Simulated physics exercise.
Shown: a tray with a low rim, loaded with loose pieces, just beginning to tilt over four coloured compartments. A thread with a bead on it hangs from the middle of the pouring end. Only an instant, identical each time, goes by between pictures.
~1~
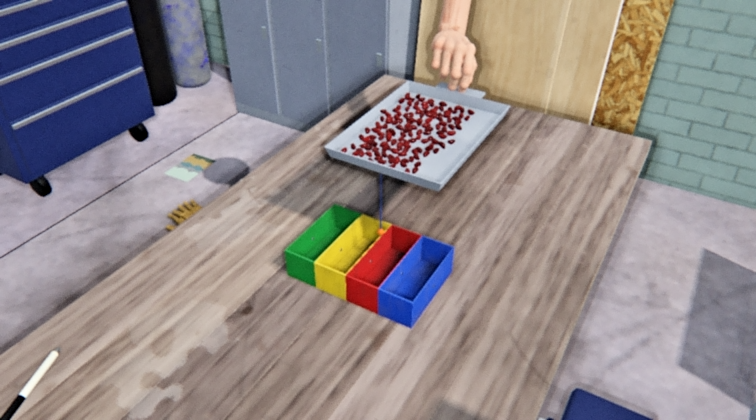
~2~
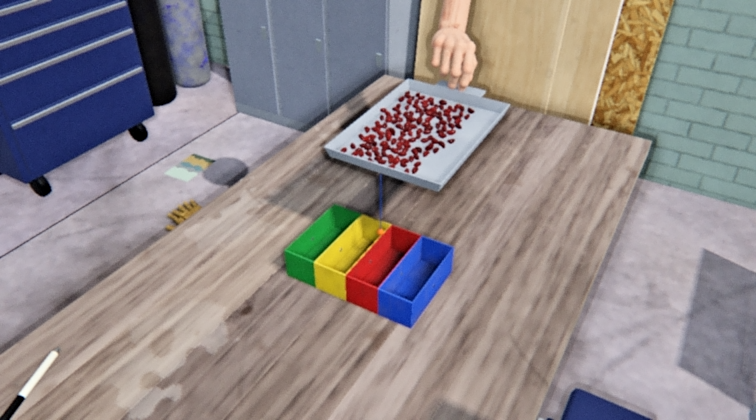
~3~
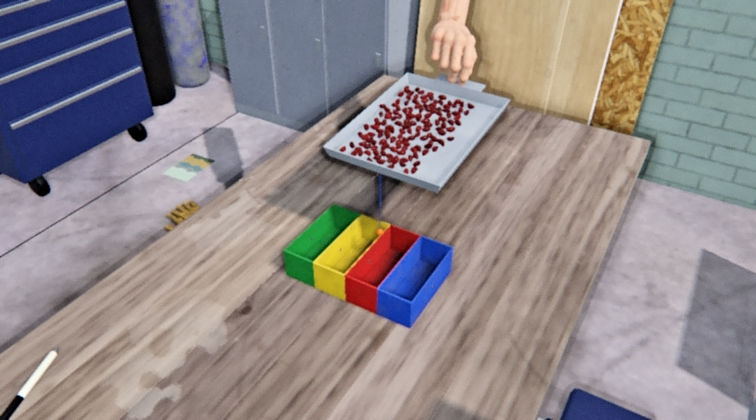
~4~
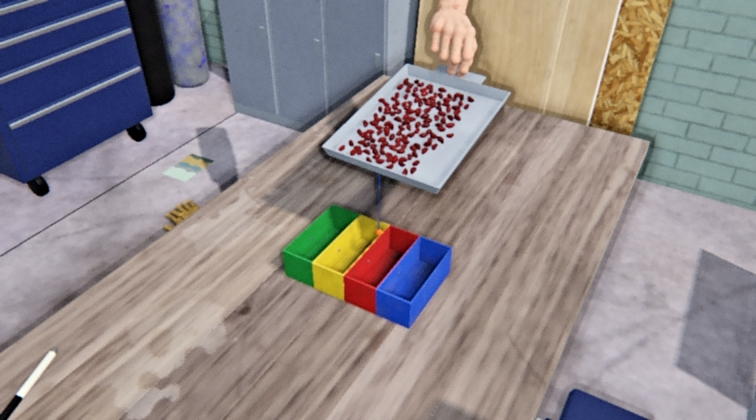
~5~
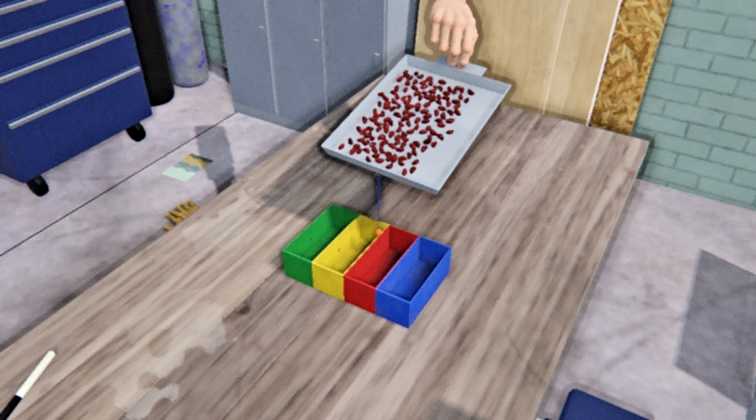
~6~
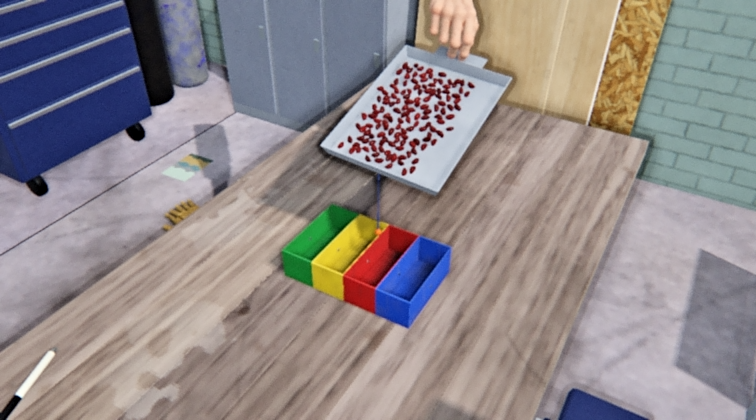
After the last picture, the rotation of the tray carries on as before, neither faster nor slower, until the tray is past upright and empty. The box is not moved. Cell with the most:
Blue.
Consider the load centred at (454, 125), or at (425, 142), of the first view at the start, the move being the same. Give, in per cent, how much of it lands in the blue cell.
Try 1: 60 %; try 2: 50 %.
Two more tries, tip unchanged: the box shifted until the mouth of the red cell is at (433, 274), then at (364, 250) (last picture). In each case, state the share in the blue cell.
The first try gives 0 per cent, the second 40 per cent.
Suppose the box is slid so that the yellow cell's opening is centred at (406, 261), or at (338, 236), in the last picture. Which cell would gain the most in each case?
For the first spot I'd say the cell in yellow, and for the second spot the cell in blue.
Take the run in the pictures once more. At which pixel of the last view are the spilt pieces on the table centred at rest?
I'd put the middle somewhere around (423, 342) in the last picture.
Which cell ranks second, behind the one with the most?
Second comes red.
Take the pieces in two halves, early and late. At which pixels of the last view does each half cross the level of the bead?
Around (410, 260), followed by around (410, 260).
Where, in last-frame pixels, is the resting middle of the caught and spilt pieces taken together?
The centre settles at about (402, 294).
Shortly afterwards, tray tipped steeply; all but a few on the tray; a little falling or outside the box.
Next, tray tipped right over; near a quarter on the tray; near a third in the blue cell; a little in the red cell; only a few in the yellow cell; near a third falling or outside the box.
Some moments later, tray tipped past a quarter turn; near half in the blue cell; near a quarter in the red cell; a little in the yellow cell; a little falling or outside the box.
In the end, tray tipped past a quarter turn; near half in the blue cell; near a quarter in the red cell; a little in the yellow cell; none at all in the green cell; a little outside the box.
